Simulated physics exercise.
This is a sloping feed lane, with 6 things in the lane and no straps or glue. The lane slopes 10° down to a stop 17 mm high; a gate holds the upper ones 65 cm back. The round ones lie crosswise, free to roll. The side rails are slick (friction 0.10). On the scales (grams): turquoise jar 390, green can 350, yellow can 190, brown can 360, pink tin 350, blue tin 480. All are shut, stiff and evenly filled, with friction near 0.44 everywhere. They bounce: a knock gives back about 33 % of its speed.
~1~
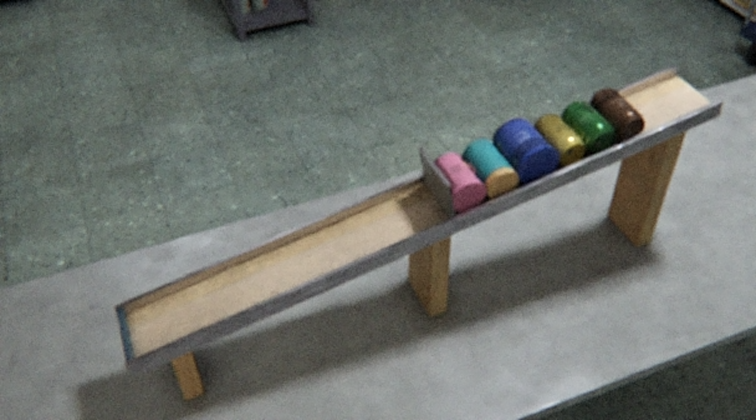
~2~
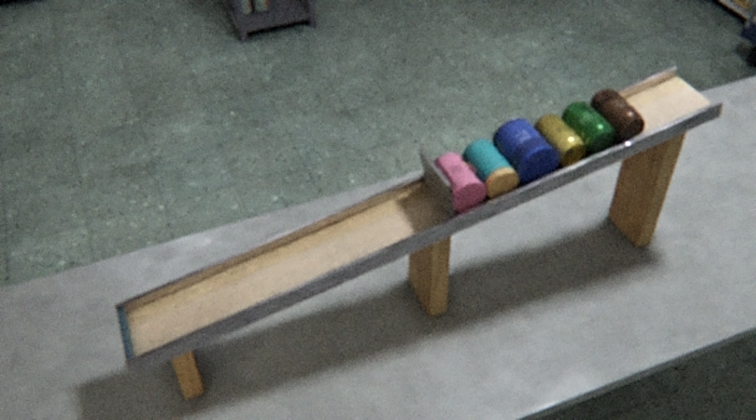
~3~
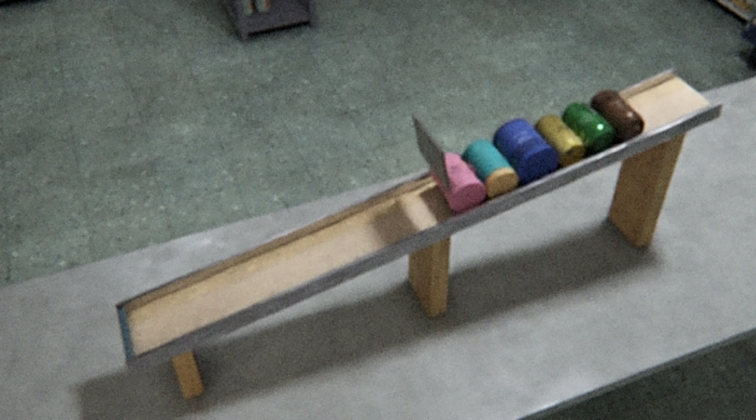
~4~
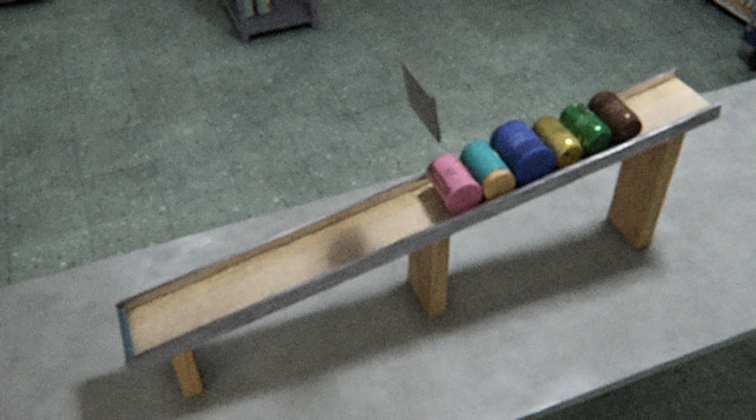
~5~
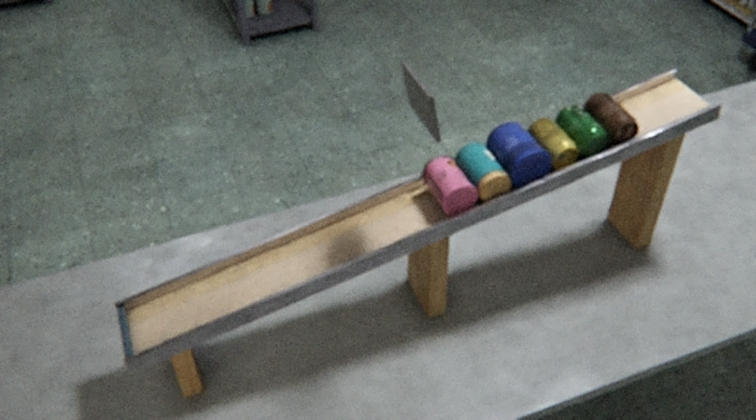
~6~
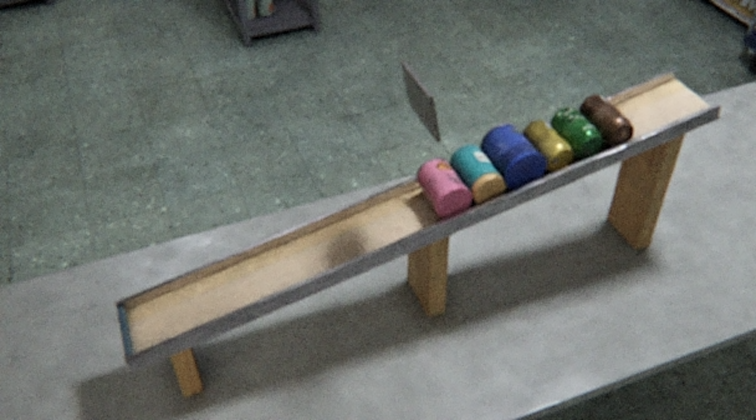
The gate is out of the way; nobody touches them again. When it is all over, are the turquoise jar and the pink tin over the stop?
The turquoise jar jumps the stop; the pink tin jumps the stop.
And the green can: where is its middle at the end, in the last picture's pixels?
Near (207, 289).
Then, 0.40 s past the last view, leader 44 cm from the stop; pink tin near (359, 223); turquoise jar near (396, 209).
Then, 0.80 s past the last view, leader 9 cm from the stop; turquoise jar near (228, 280); pink tin near (189, 295).
Then, 1.00 s past the last view, pink tin now over the stop; turquoise jar near (138, 318).
Then, 1.70 s past the last view, turquoise jar now over the stop; green can not moving; yellow can not moving.
Finally, over the stop, turquoise jar and pink tin; the other 4 in the lane.
